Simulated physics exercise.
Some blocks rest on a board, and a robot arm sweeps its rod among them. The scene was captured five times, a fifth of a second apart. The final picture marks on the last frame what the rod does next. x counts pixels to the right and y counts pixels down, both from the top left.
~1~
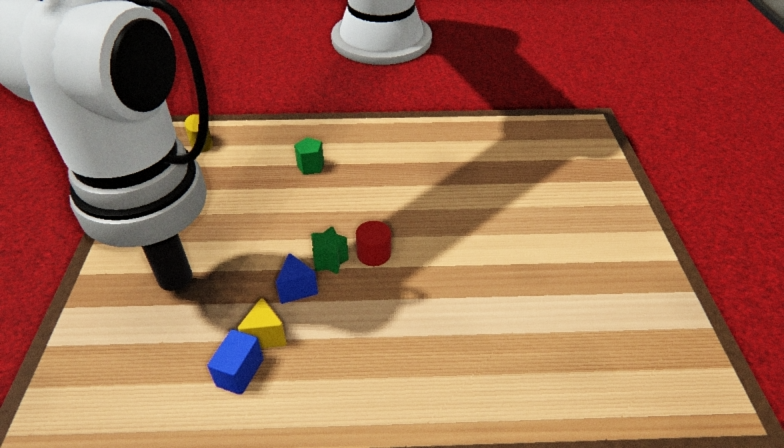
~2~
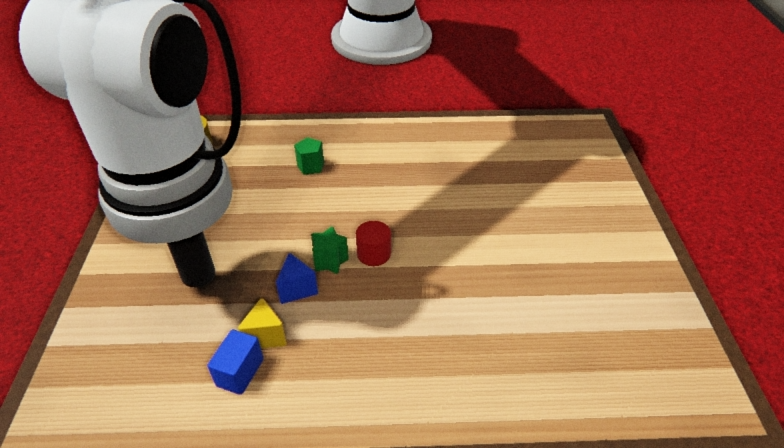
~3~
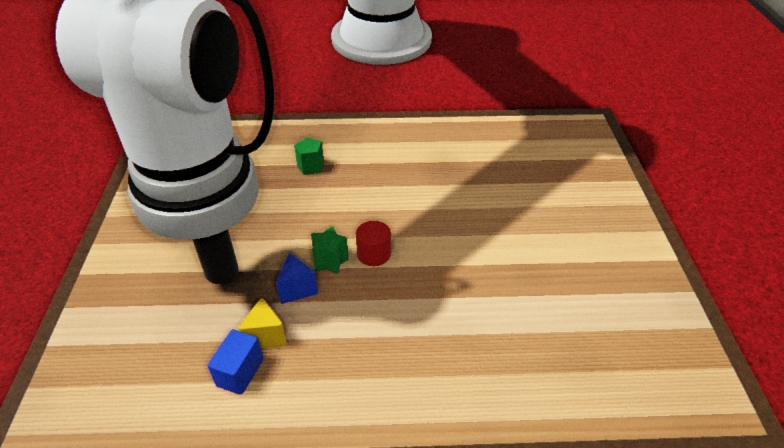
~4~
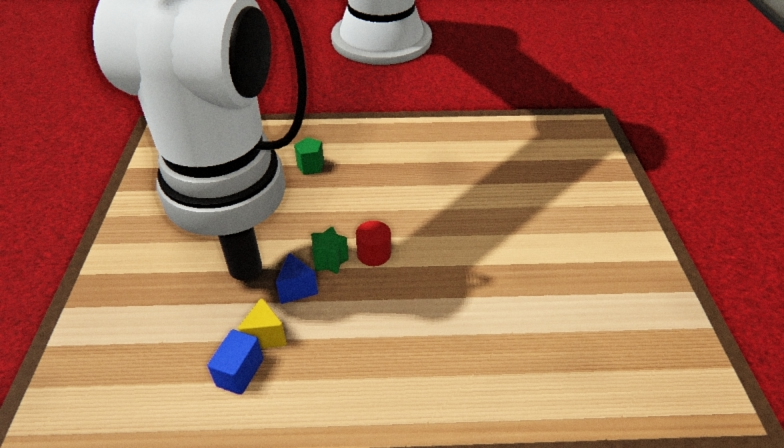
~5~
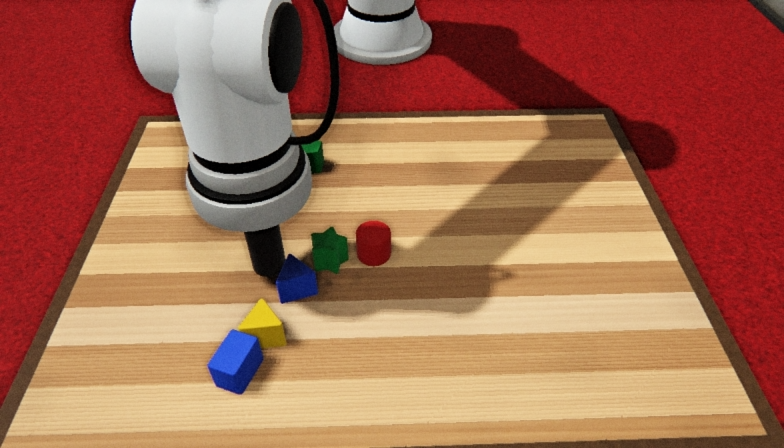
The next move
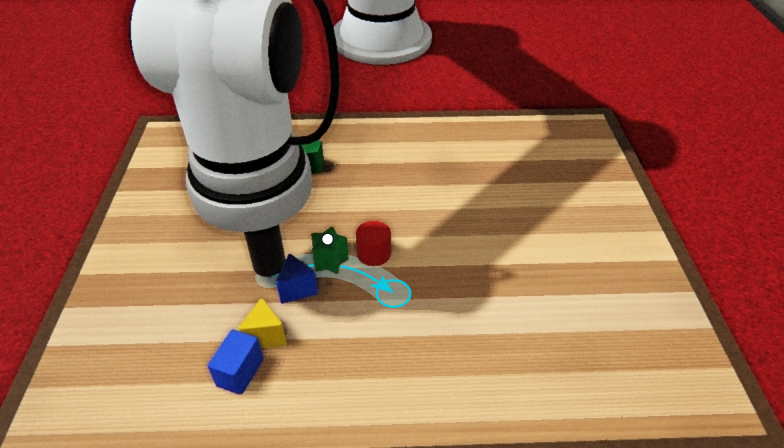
A robot arm sweeps its black rod steadily to the right across a striped wooden board, starting at the left side among scattered colored blocks. It passes above the yellow triangle and ends close beside the blue triangle, while the visible blocks stay where they are.
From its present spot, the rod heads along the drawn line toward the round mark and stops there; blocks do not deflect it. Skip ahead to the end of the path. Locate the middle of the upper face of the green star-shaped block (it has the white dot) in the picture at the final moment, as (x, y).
At pixel (378, 233).
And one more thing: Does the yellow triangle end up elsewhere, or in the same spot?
It keeps its position.
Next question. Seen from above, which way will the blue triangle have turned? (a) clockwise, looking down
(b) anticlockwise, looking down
Option a.
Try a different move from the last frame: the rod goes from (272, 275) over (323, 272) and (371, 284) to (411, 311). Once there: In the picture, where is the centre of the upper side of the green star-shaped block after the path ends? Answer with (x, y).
Put as a pixel place, it's (366, 237).
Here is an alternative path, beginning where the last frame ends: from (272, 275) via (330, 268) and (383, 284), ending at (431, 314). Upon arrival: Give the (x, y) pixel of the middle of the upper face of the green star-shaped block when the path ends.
That would be at about pixel (375, 233).
The line goes from (272, 275) through (316, 265) and (359, 271) to (394, 293); the dot is on the green star-shaped block.
What follows on the original path. One third of the way, rod (316, 255); blue triangle (307, 266), turned 65° clockwise; green star-shaped block (344, 237); red round block (380, 231).
Two thirds of the way, rod (359, 261); blue triangle (308, 266), turned 70° clockwise; green star-shaped block (375, 231), turned 50° anticlockwise; red round block (406, 224).
At the end, rod (394, 283); yellow triangle unmoved; blue triangle (308, 266), turned 70° clockwise; green star-shaped block (378, 233), turned 65° anticlockwise; red round block (409, 223).
